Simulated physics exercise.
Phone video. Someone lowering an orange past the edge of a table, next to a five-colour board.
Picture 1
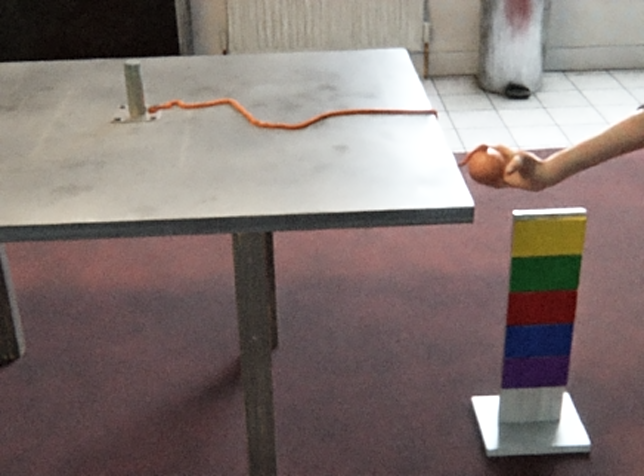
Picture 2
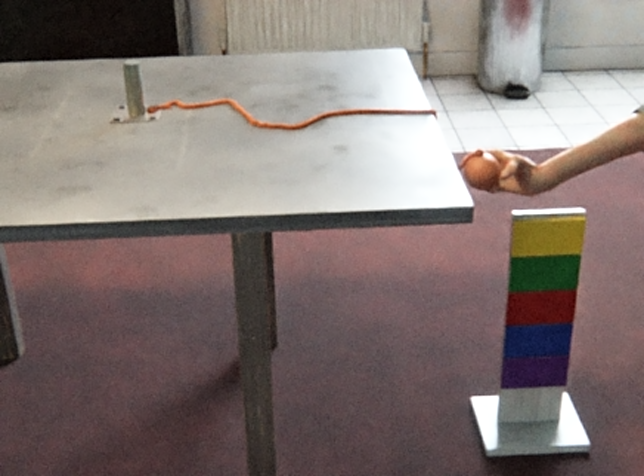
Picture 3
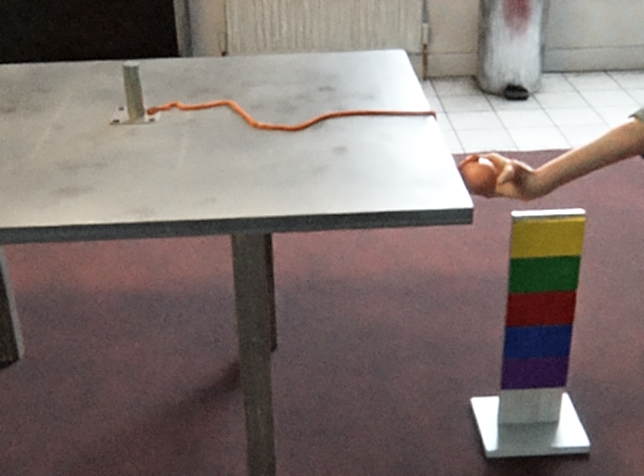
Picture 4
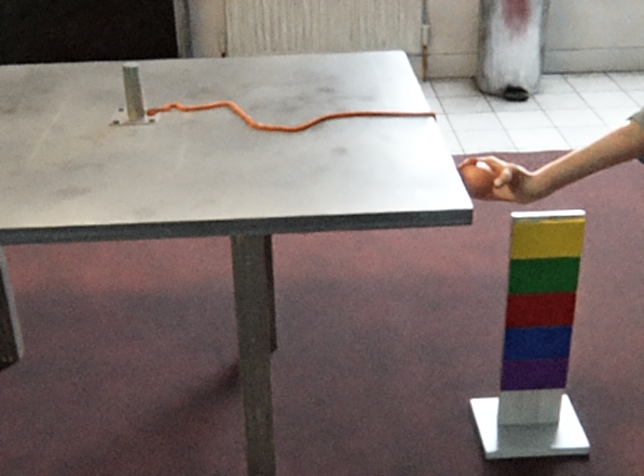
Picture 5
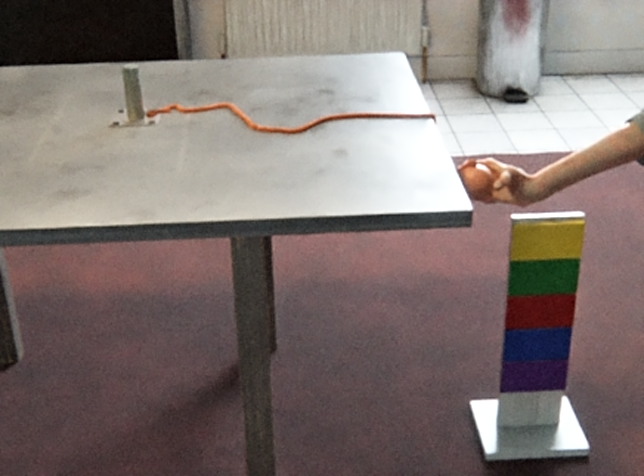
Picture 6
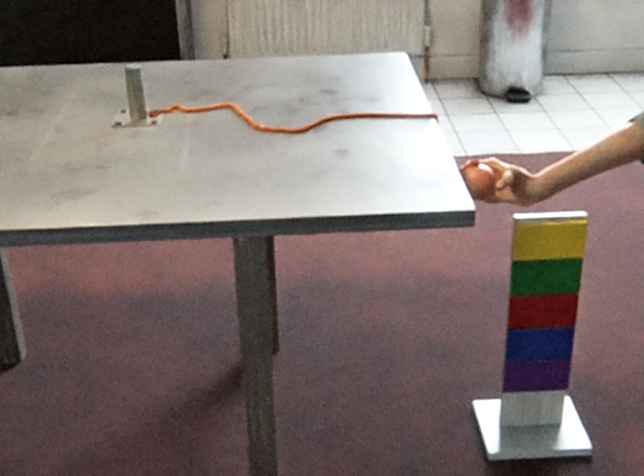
A hand holding an orange ball nearly still beside a metal table with an orange cord, above a stand of coloured blocks.
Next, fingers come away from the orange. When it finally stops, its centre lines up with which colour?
Red.
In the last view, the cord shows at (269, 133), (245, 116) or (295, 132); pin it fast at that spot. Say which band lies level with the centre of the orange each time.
Taking the three tries in turn, you'd get yellow, green and yellow.
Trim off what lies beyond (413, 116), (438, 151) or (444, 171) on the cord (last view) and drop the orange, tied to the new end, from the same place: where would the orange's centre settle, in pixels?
Try by try: (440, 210), (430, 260) and (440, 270).
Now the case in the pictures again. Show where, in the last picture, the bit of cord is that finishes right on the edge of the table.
You'll find it somewhere near (333, 118).
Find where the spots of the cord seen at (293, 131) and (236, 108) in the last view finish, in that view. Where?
One finishes at (376, 109) and the other at (270, 113).
A little later, orange near (398, 307); level with red.
Next, orange near (444, 293); level with red.
When it is over, orange near (429, 296); level with red. The cord holds its middle at red.
